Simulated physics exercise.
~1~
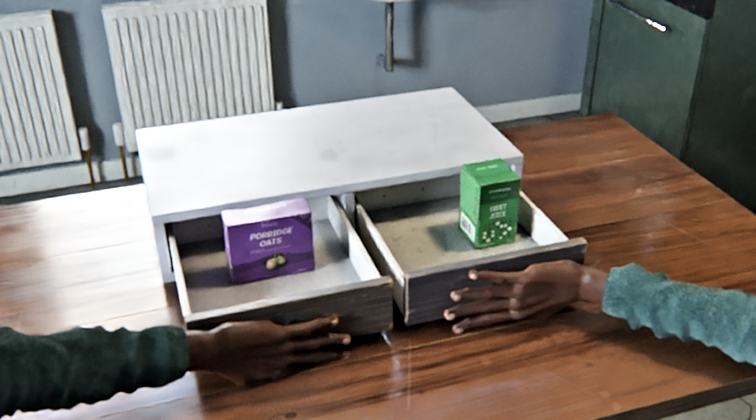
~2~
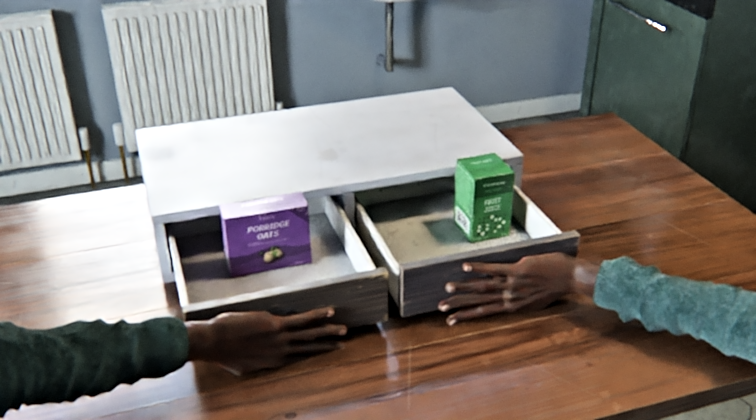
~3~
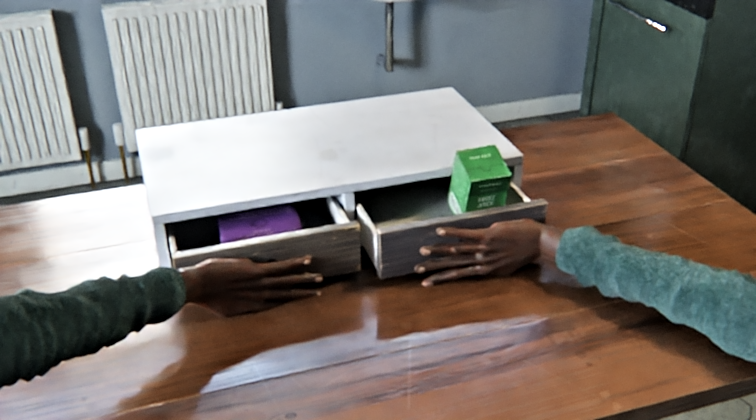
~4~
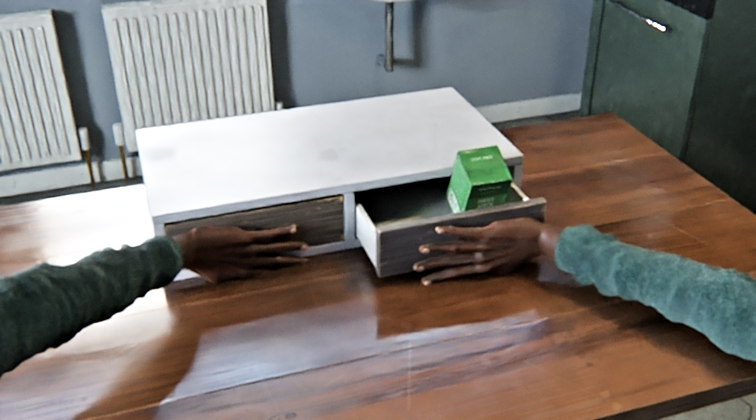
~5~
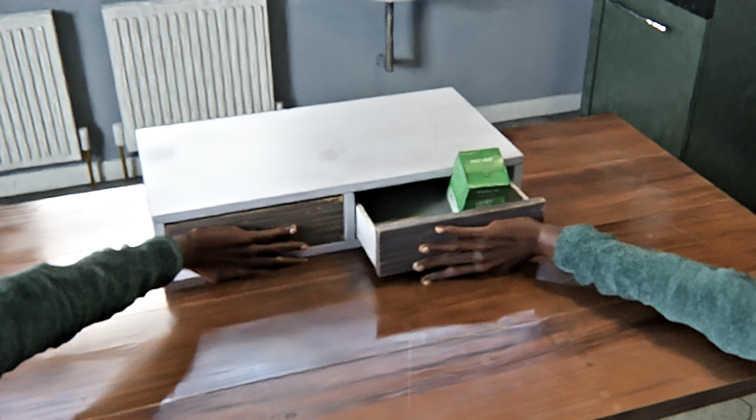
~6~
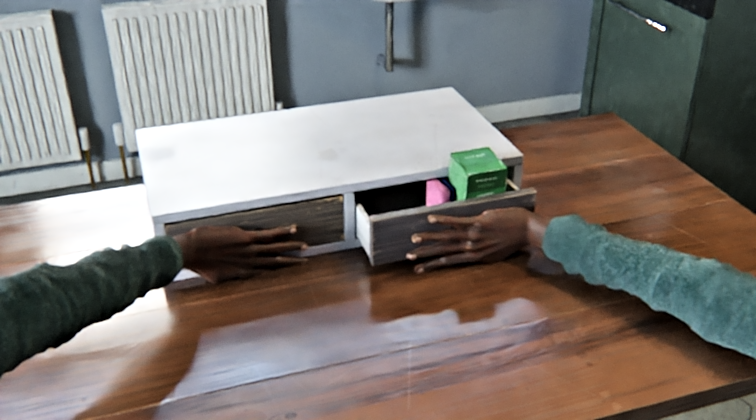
Two dark hands in fuzzy green sleeves push at a pair of open wooden-fronted drawers in a low white chest on a polished wooden table, seen from the front and slightly above, with white radiators behind. A purple porridge oats box stands in the left drawer and a green carton in the right. As both drawers slide inward, the purple box tips down and the green carton leans against the chest's edge. The left drawer shuts flush, but the right one stalls. Finally it edges in slightly, the carton straightens, a pink object shows beside it, and the drawer remains ajar.
